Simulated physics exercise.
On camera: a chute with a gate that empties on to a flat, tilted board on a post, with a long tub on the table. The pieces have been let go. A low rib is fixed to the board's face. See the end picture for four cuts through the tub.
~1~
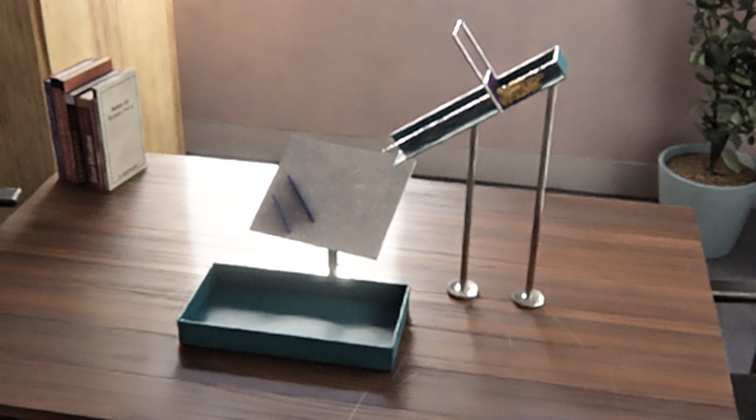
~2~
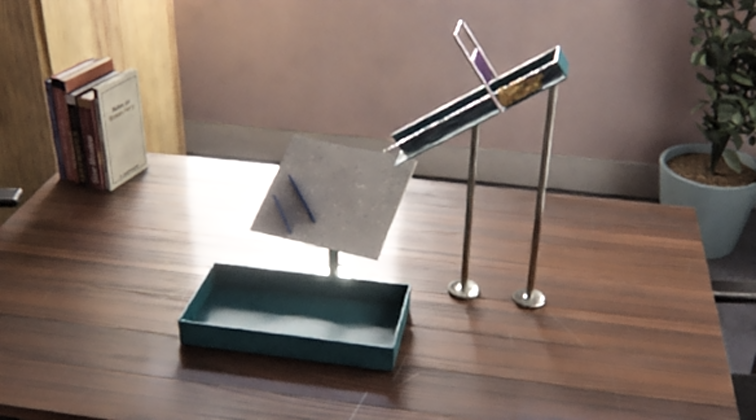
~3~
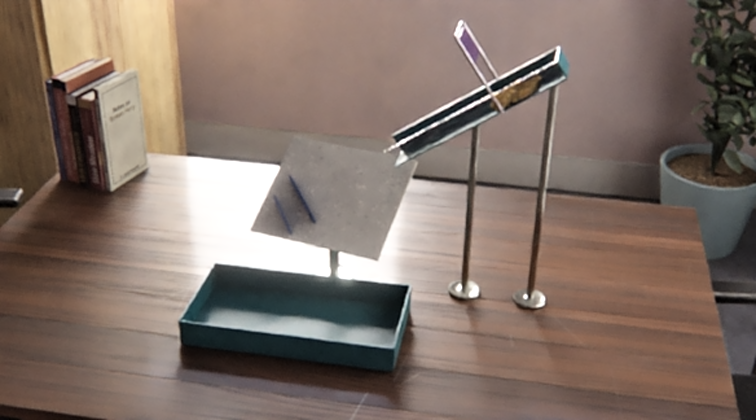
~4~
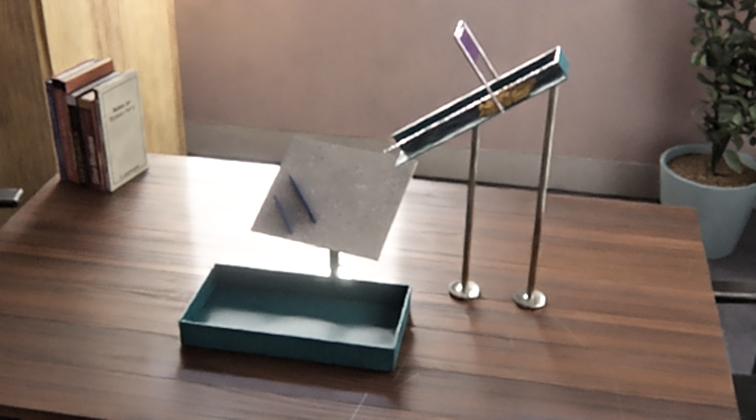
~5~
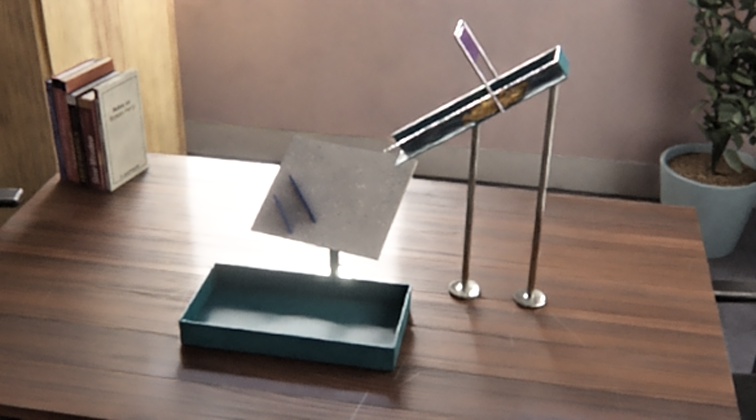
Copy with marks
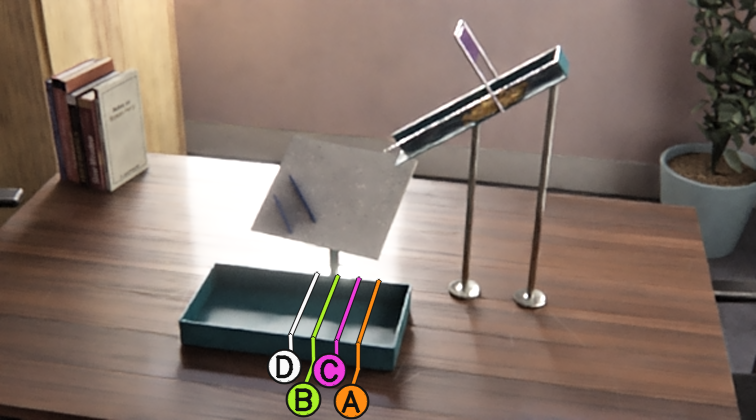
Golden-brown pieces slide slowly down and left along a gently sloping chute on two metal posts, after a purple gate rises into the upright frame across it, while the camera stays still. The view looks down on a wooden table in a room with a pinkish wall. A pale tilted board with two dark ribs stands behind an empty teal tub, with books at left and a potted plant at right.
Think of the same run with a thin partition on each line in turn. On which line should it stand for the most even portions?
Line D.
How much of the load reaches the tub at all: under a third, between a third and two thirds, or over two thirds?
About that: Over two thirds.
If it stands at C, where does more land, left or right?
More lands on the left.
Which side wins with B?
More lands on the left.
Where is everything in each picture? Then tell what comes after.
In the first frame, load behind the gate at (518, 88), puffed corn balls; lip of the chute at (397, 158), sloping gently.
In the second frame, middle of the board at (333, 195), tilted fairly steeply; middle of its low edge at (311, 244); of its high edge at (354, 148).
In the third frame, front corners of the tub at (179, 321) and (393, 348), empty; front of the load at (495, 103).
In the fourth frame, middle of the load at (502, 97); its front at (483, 108), about a quarter of the way to the lip; rib from (290, 175) to (313, 217); rib from (274, 195) to (289, 228).
In the fifth frame, middle of the load at (493, 100); its front at (465, 119), about a third of the way to the lip.
On the marked copy, line A crosses the front rim at (358, 343); line B crosses the front rim at (313, 337); line C crosses the front rim at (336, 340); line D crosses the front rim at (290, 334).
Choosing A, of what is caught, all on the left of the divider, none on the right.
Choosing B, of what is caught, nearly all on the left of the divider, a small part on the right.
Choosing C, of what is caught, all on the left of the divider, none on the right.
Choosing D, of what is caught, about a third on the left of the divider, about two thirds on the right.
